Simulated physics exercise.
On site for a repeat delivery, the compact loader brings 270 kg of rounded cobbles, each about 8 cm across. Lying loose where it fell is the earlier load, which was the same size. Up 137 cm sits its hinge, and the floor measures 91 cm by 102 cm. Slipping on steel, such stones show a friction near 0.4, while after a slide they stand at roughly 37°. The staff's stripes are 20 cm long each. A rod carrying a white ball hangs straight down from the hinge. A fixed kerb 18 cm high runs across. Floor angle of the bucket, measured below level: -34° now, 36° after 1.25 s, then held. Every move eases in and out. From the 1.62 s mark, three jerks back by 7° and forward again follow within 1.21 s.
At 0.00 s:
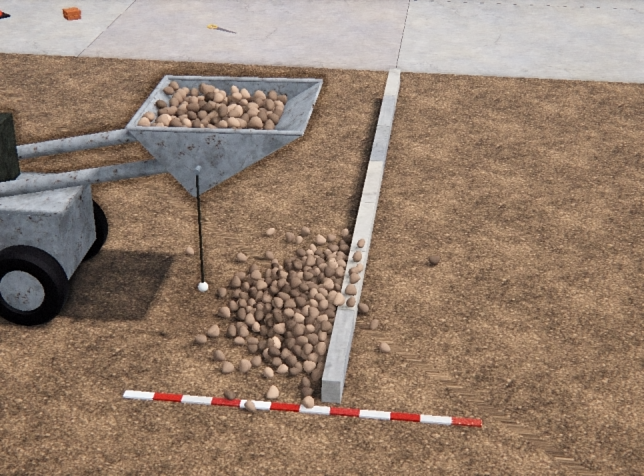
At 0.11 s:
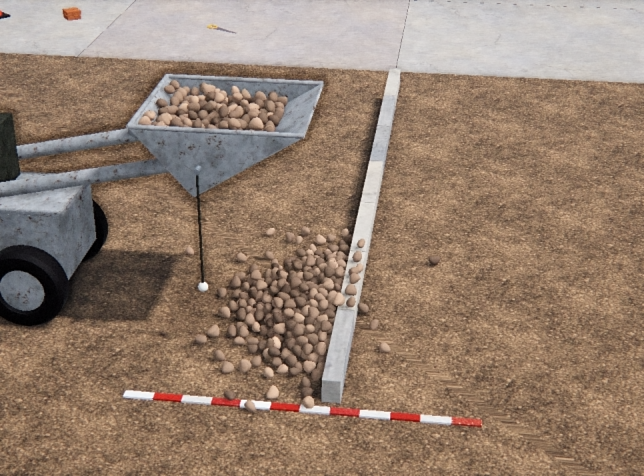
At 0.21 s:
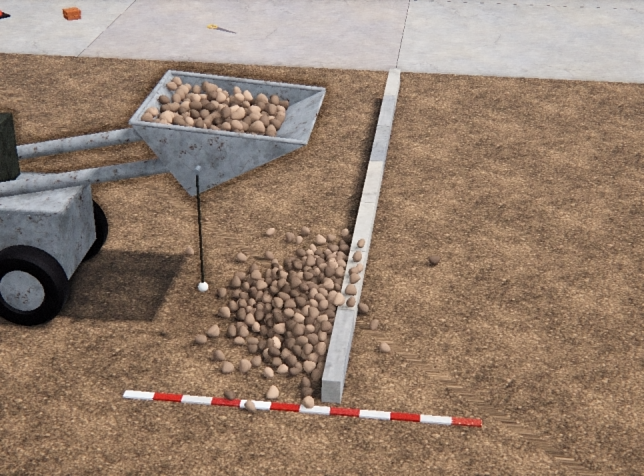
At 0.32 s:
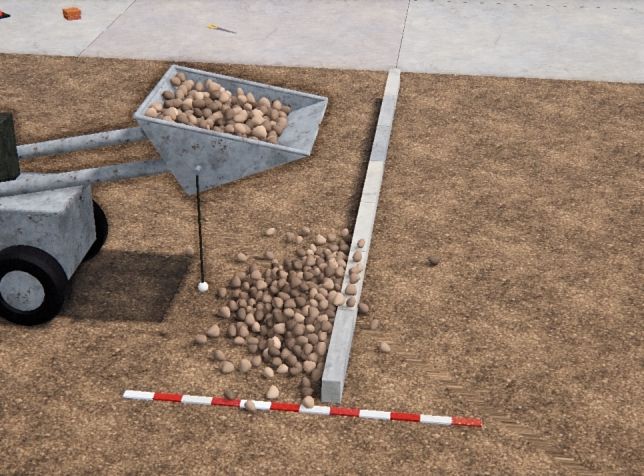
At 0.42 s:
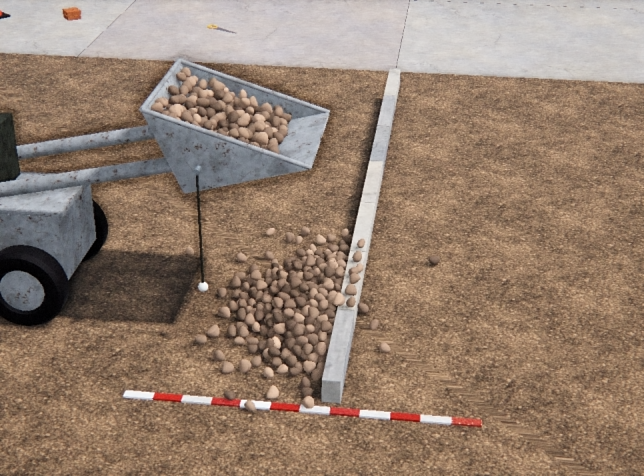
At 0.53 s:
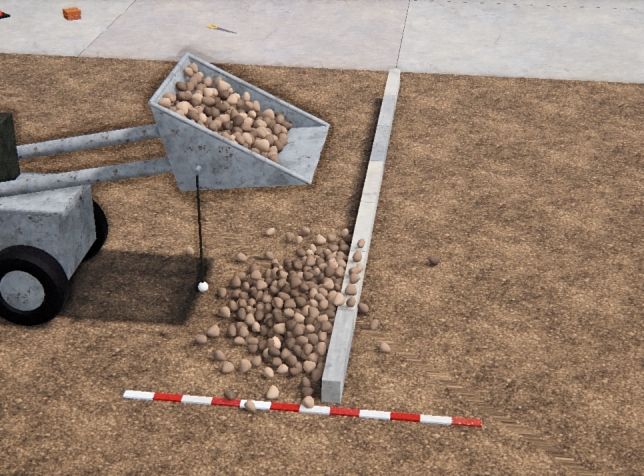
The loader's grey bucket of rounded stones gradually tilts forward, its right edge lowering.
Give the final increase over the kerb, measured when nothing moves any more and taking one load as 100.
Close to 64 parts in a hundred.
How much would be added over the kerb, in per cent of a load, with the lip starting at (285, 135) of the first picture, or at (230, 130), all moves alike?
First place: Roughly 50 %; second place: Roughly 5 %.
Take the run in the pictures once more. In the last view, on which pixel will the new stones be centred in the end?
Middle: Approx. (389, 308) px.
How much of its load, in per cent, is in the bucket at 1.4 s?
Some 70 percent, roughly.
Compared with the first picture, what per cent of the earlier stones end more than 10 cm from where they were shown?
Around 5 in a hundred.
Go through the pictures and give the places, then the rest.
Lip at (303, 134), floor tilted -34°, highest stones at (206, 96). The earlier load is highest near (326, 282), 24 cm above ground level, 99 % on this side of the kerb, 1 % over the kerb, in the first picture.
The bucket is at -33°, its lip at (304, 136); the top of the load is at (199, 95); the stones move at 0.1 m/s on average, in the second picture.
Lip at (306, 143), floor tilted -29°, highest stones at (184, 91); the stones move at 0.2 m/s on average, in the third picture.
The bucket is at -23°, its lip at (309, 154); the top of the load is at (182, 90); the stones move at 0.2 m/s on average, in the fourth picture.
The bucket is at -15°, its lip at (311, 168); the top of the load is at (184, 85); the stones move at 0.3 m/s on average, in the fifth picture.
The bucket is at -7°, its lip at (311, 183); the top of the load is at (190, 81); the stones move at 0.3 m/s on average, in the sixth picture.
After 0.9 s the floor is at 25°; in per cent of one load, 100 in the bucket, 99 on this side of the kerb, 1 over the kerb; the foremost stones are at (373, 291).
After 1.4 s the floor is at 36°; in per cent of one load, 72 in the bucket, 127 on this side of the kerb, 1 over the kerb; the foremost stones are at (372, 297).
After 3.3 s the floor is at 36°; in per cent of one load, 0 in the bucket, 135 on this side of the kerb, 65 over the kerb; the foremost stones are at (588, 312).
After 5.8 s the floor is at 36°; in per cent of one load, 0 in the bucket, 135 on this side of the kerb, 65 over the kerb; the foremost stones are at (588, 312). Net gain over the kerb, 64.
